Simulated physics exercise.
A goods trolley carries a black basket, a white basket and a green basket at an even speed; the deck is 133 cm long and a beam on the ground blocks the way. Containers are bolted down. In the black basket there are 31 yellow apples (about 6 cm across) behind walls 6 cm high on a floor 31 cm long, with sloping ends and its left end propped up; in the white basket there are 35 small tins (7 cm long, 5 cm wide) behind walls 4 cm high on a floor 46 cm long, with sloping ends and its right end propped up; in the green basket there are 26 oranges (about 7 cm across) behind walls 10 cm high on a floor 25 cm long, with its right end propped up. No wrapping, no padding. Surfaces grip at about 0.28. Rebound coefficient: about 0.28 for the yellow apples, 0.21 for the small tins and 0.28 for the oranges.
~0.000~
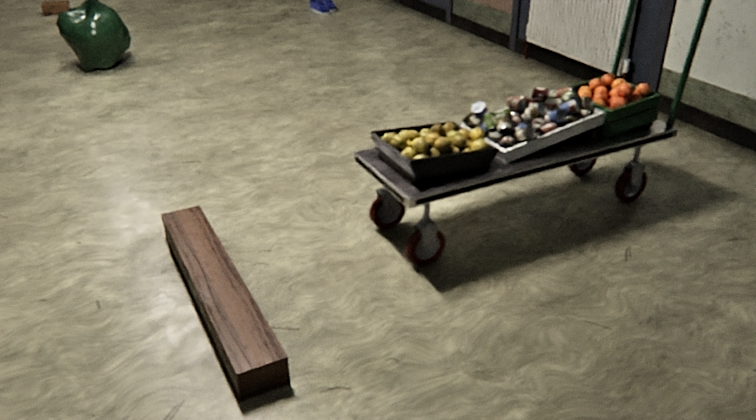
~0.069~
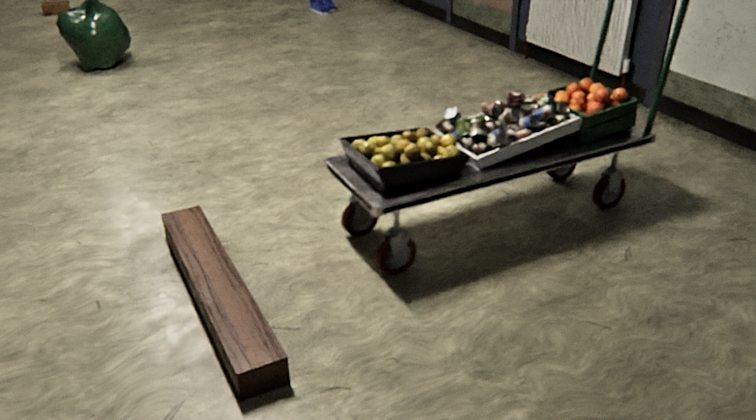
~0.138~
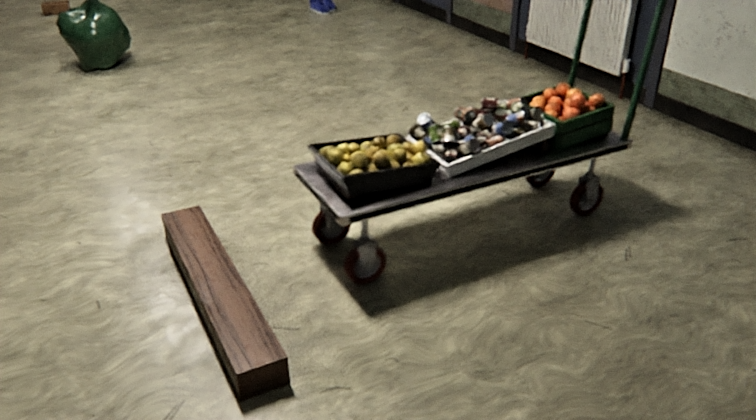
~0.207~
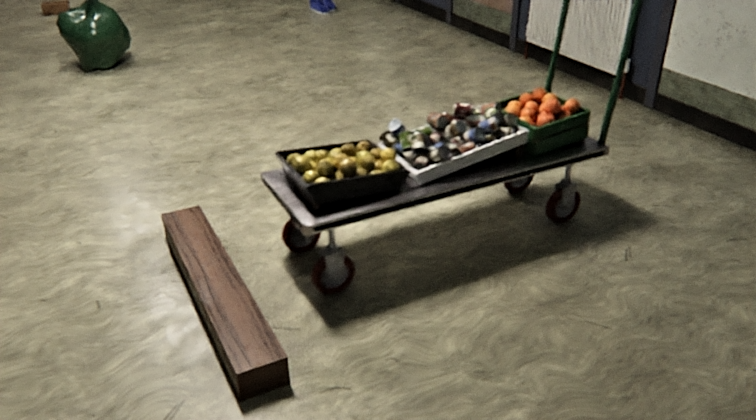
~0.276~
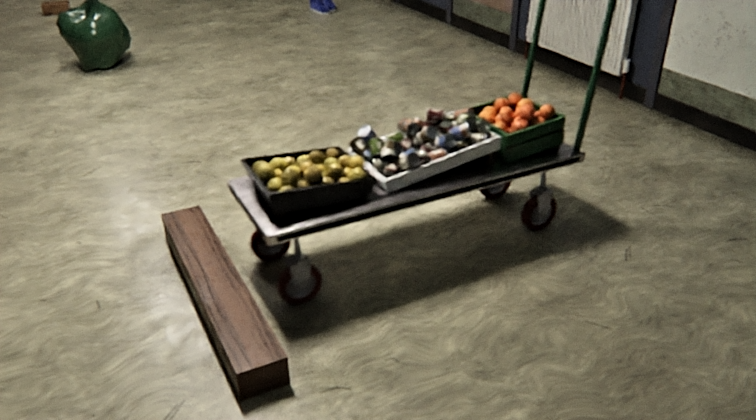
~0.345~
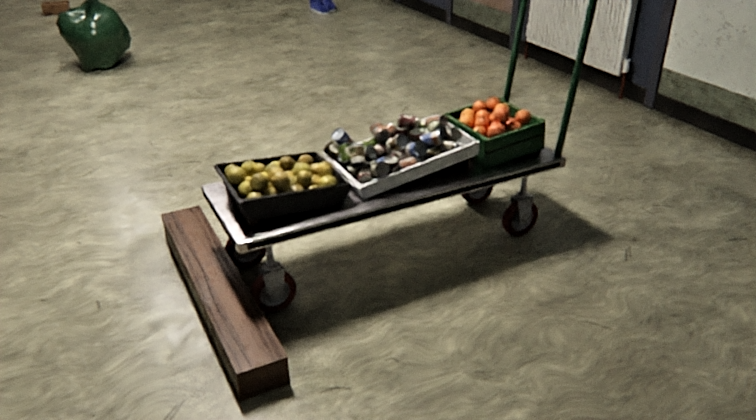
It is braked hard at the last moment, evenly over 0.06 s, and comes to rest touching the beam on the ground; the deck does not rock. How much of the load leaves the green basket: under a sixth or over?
The green basket loses fewer than one in six of its oranges.
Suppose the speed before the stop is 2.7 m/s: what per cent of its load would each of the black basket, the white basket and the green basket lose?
In that case black basket 30, white basket 50, green basket 10 per cent.
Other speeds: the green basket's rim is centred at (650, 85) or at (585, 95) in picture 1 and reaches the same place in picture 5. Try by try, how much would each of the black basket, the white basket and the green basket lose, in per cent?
Black basket 20 then 0, white basket 50 then 20, green basket 10 then 0 per cent.
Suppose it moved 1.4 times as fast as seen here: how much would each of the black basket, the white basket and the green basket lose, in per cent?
Then black basket 30, white basket 50, green basket 10 per cent.
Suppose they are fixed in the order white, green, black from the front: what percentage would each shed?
In that case black basket 10, white basket 40, green basket 10 per cent.
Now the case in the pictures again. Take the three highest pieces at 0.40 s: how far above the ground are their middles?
About 52 cm.
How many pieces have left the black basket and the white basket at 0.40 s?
About: Black basket 0, white basket 2.
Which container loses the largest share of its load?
The white basket.
After 0.40 s, 0 of 31 out of the black basket, 2 of 35 out of the white basket and 0 of 26 out of the green basket.
After 0.52 s, 3 of 31 out of the black basket, 7 of 35 out of the white basket and 1 of 26 out of the green basket.
After 0.75 s, 3 of 31 out of the black basket, 10 of 35 out of the white basket and 1 of 26 out of the green basket.
When it is over (at 1.25 s), 3 of 31 out of the black basket, 10 of 35 out of the white basket and 1 of 26 out of the green basket. Asked share, 1 of 26, 4 per cent.
